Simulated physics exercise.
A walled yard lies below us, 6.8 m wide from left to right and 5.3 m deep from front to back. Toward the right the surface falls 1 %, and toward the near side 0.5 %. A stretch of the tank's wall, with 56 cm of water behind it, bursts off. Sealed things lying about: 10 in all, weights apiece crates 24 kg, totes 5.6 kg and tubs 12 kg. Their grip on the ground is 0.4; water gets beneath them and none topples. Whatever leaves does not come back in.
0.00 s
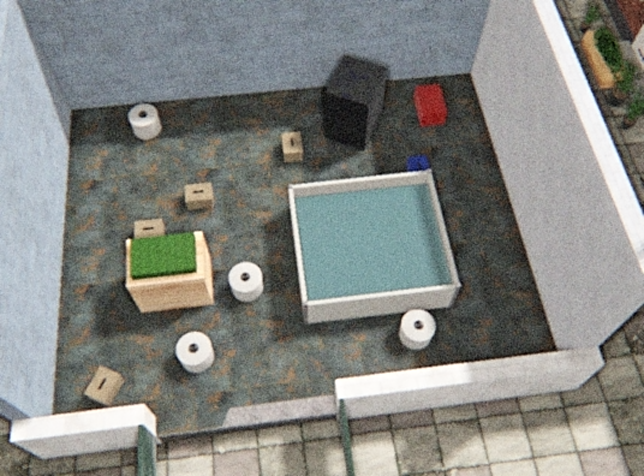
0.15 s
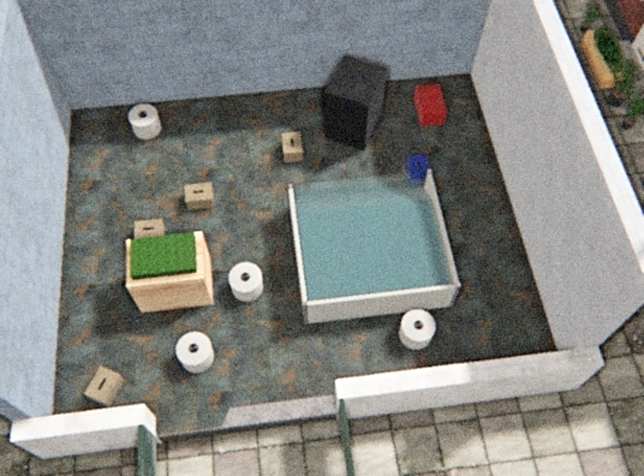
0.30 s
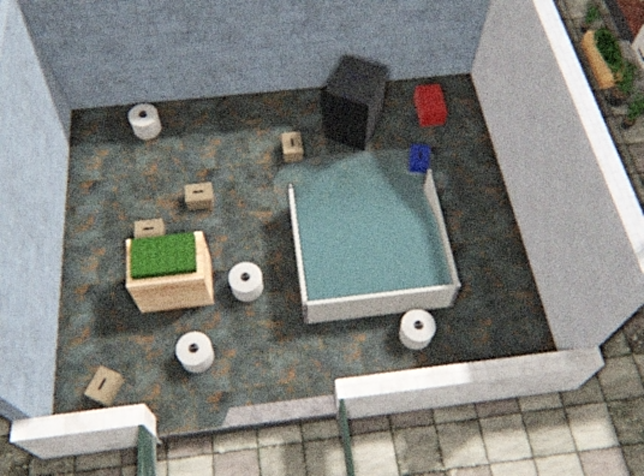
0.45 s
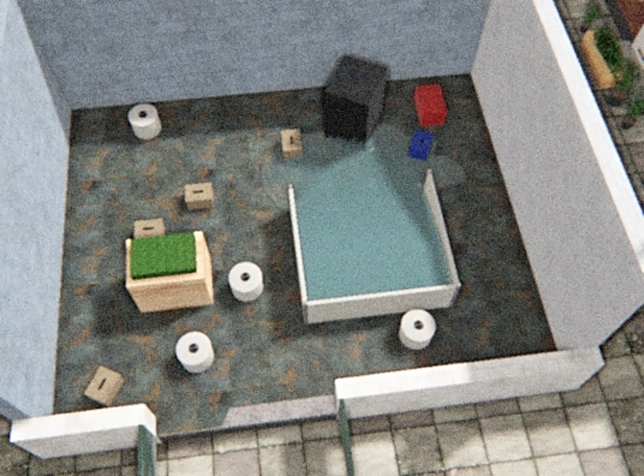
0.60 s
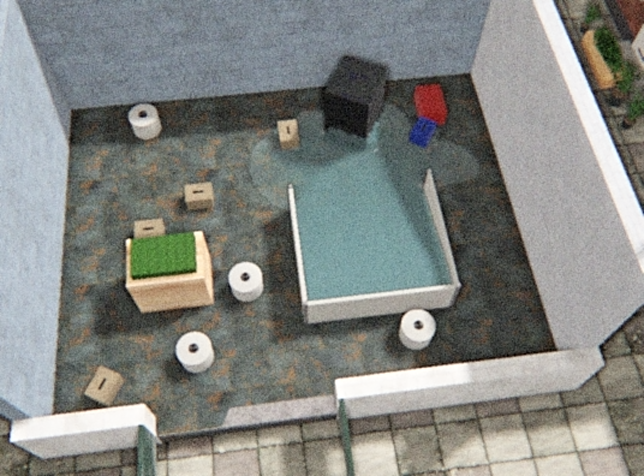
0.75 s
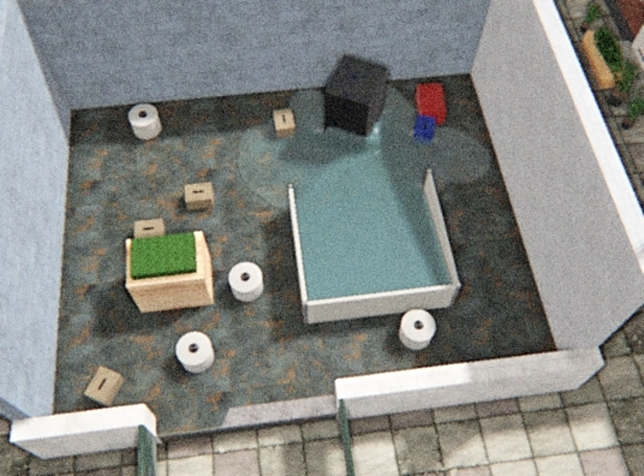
Water burst out through the far side of a square pool in a walled yard and spread across the floor, pushing a blue box back toward a red one, then nudging a small tan box.
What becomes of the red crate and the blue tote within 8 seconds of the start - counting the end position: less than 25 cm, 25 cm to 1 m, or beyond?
Red crate winds up a long way off; blue tote winds up a long way off.
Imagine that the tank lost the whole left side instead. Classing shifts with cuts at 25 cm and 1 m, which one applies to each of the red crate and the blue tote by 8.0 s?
With that failure, the red crate keeps its spot, and the blue tote budges a short distance.
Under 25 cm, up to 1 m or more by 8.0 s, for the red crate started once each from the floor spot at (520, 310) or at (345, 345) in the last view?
One try each gives this: It wanders off a long way, then it remains roughly in place.
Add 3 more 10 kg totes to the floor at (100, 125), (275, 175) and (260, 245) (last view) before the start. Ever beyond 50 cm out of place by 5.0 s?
Note, same order as listed: Beyond the limit, beyond the limit, inside the limit.
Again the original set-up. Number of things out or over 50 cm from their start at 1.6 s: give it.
My count gives 3.
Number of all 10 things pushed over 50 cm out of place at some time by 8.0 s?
Answer: 7.
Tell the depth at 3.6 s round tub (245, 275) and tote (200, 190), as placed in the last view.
I'd put it at 0 cm and 2 cm respectively.
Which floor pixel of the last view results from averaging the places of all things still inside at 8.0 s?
Close to pixel (262, 316).
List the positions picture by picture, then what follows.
The red crate at (432, 99) rests on the ground; the blue tote at (419, 167), on the bottom; 3.5 m2 under water; 0 of 10 have shifted, in the first frame.
The red crate at (432, 99), on the bottom; the blue tote at (419, 166), on the bottom; 4.5 m2 under water; 0 of 10 have shifted, in the second frame.
The red crate at (432, 99) rests on the ground; the blue tote at (420, 155) rests on the ground, 22 cm from its start; 5.7 m2 under water; 1 of 10 have shifted, in the third frame.
The red crate at (432, 99), on the bottom; the blue tote at (422, 141) rests on the ground, 49 cm from its start; 6.8 m2 under water; 1 of 10 have shifted, in the fourth frame.
The red crate at (432, 99) rests on the ground; the blue tote at (424, 128), on the bottom, 77 cm from its start; 7.9 m2 under water; 2 of 10 have shifted, in the fifth frame.
The red crate at (432, 97), on the bottom; the blue tote at (425, 125), on the bottom, 82 cm from its start; 9.2 m2 under water; 2 of 10 have shifted, in the sixth frame.
After 1.6 s the red crate is near (459, 86), 0.6 m from its start, aground; the blue tote is near (457, 116), 1.2 m from its start, afloat; 0 of 10 are out; 2 afloat.
After 3.6 s the red crate is near (446, 100), 0.2 m from its start, afloat; the blue tote is near (456, 226), 1.1 m from its start, aground; 0 of 10 are out; 2 afloat.
After 5.6 s the red crate is near (473, 126), 0.8 m from its start, afloat; the blue tote is near (487, 342), 2.9 m from its start, afloat; 0 of 10 are out; 3 afloat.
After 8.0 s the red crate is near (490, 164), 1.5 m from its start, aground; the blue tote is near (309, 351), 3.4 m from its start, aground; 0 of 10 are out; 5 afloat.
